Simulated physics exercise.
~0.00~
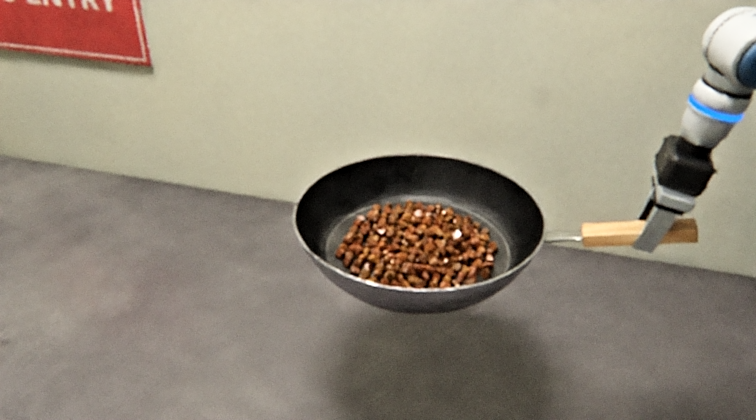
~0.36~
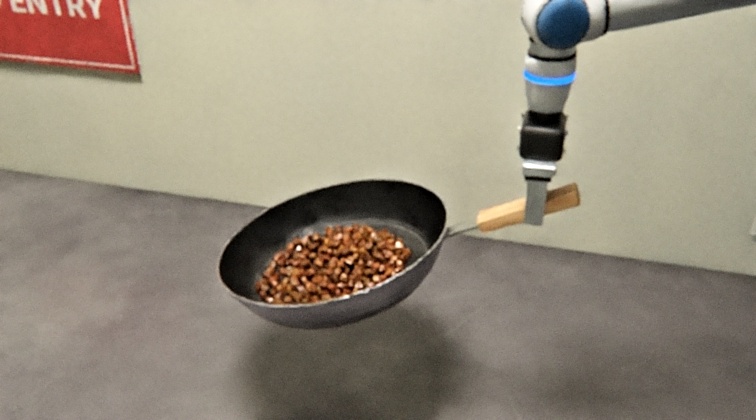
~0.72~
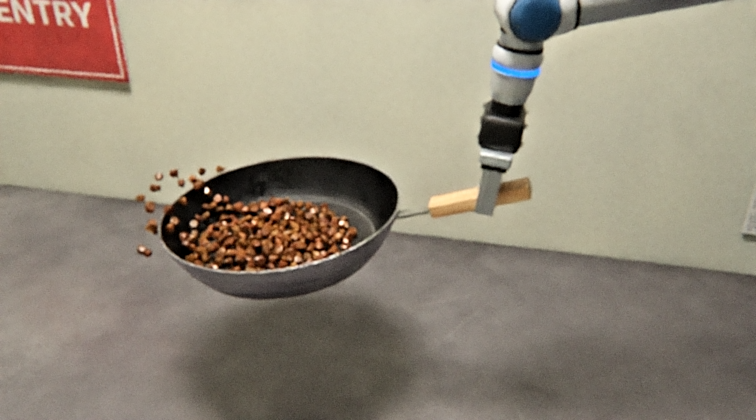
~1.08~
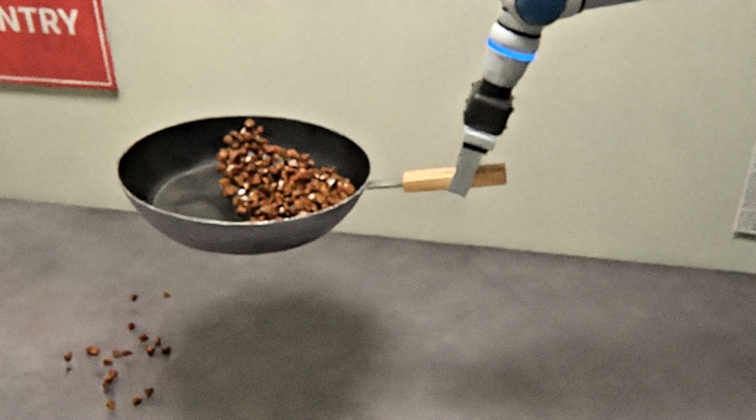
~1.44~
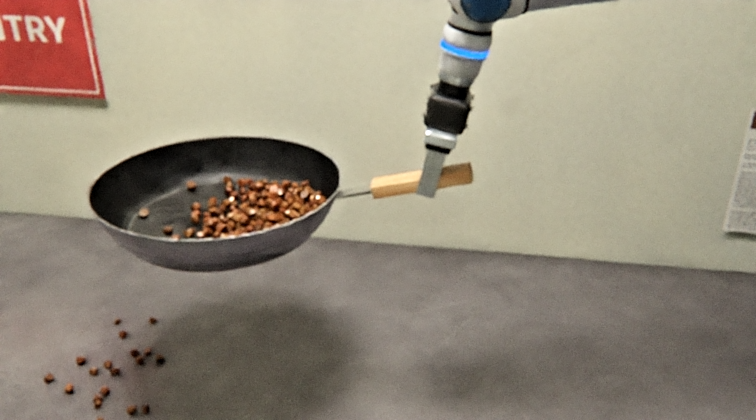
The clip opens on a robot gripper holding a dark frying pan by its wooden handle above a grey surface, with a heap of small brown pellets inside. The arm carries the pan to the left, tipping its far end down so the pellets shift that way. As the pan swings on and rises, several pellets fly over the left rim. The pan lifts further while the remaining load surges back toward the handle and the stray pieces drop below. Finally the pan lowers slightly and levels, most pellets still inside and a small scattering lying on the surface.
